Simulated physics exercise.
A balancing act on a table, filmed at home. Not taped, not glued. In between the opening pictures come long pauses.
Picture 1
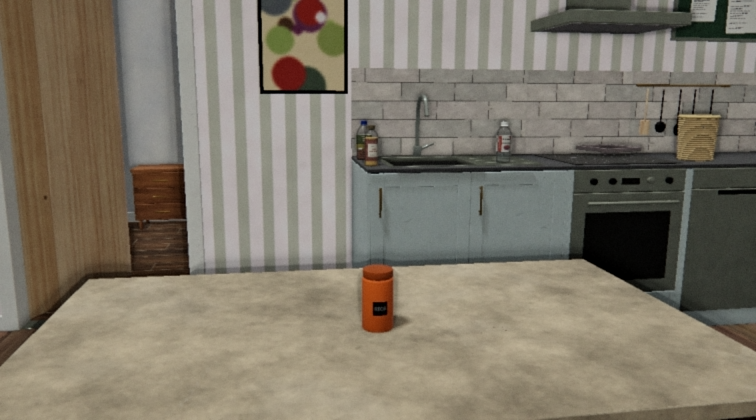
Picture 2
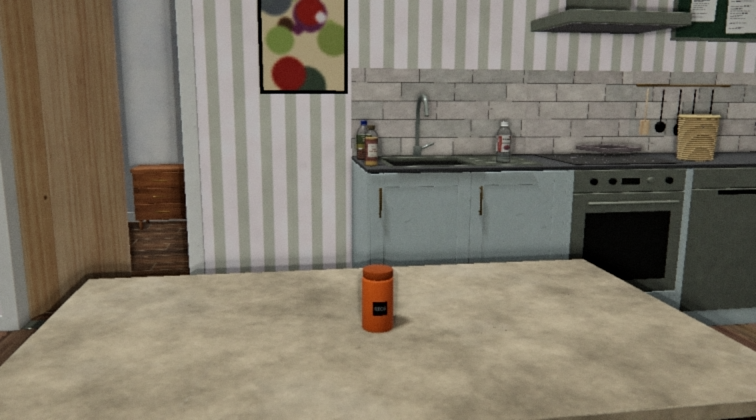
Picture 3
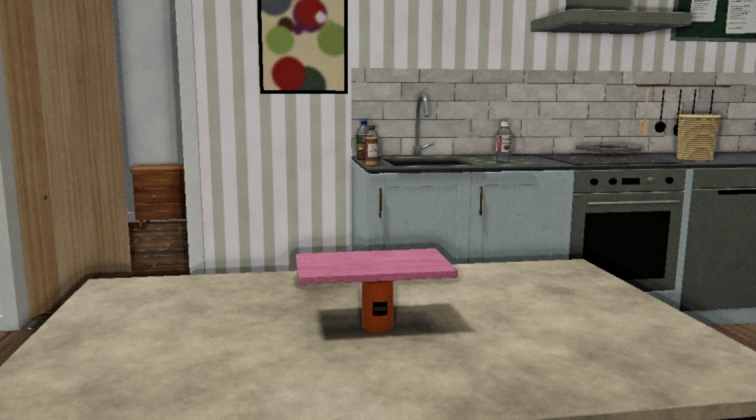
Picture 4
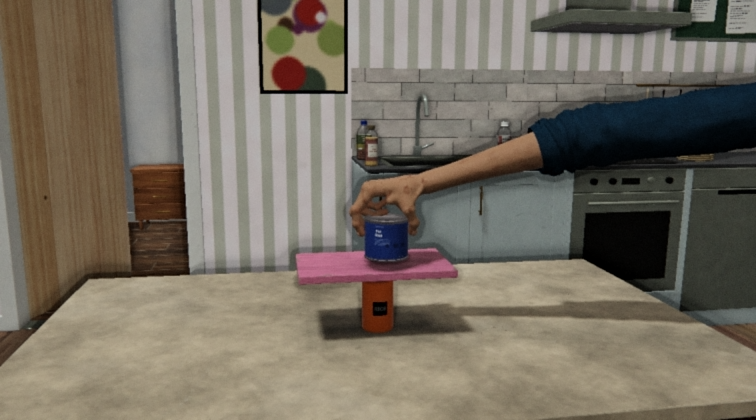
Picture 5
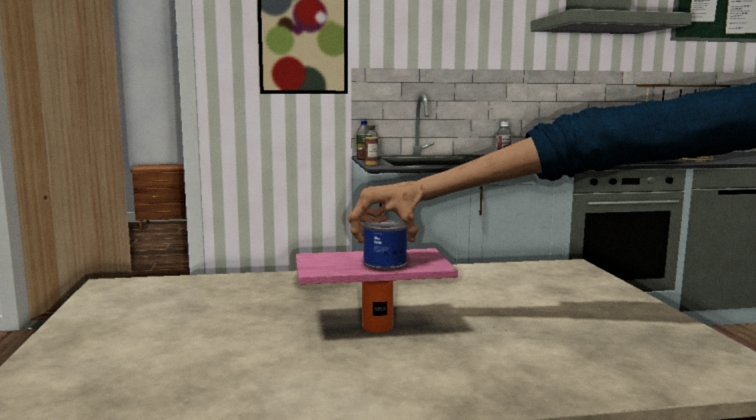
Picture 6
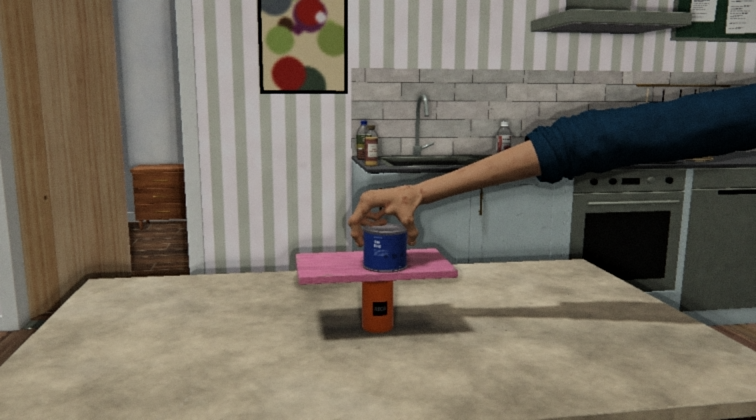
A hand reached in from the right and lowered a blue tin onto a pink board that had appeared on top of an orange jar on the table, and kept hold of it.
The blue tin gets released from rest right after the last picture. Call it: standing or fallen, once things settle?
Standing.
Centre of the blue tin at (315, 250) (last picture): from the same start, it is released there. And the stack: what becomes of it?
What happens next is that it goes down.
Then, 0.20 s past the last view, nothing moves.
Then, 0.50 s past the last view, blue tin resting near (385, 248).
Finally, all 3 still in place. Final places as the last picture's camera would see them, blue tin near (385, 248). The stack stays up.
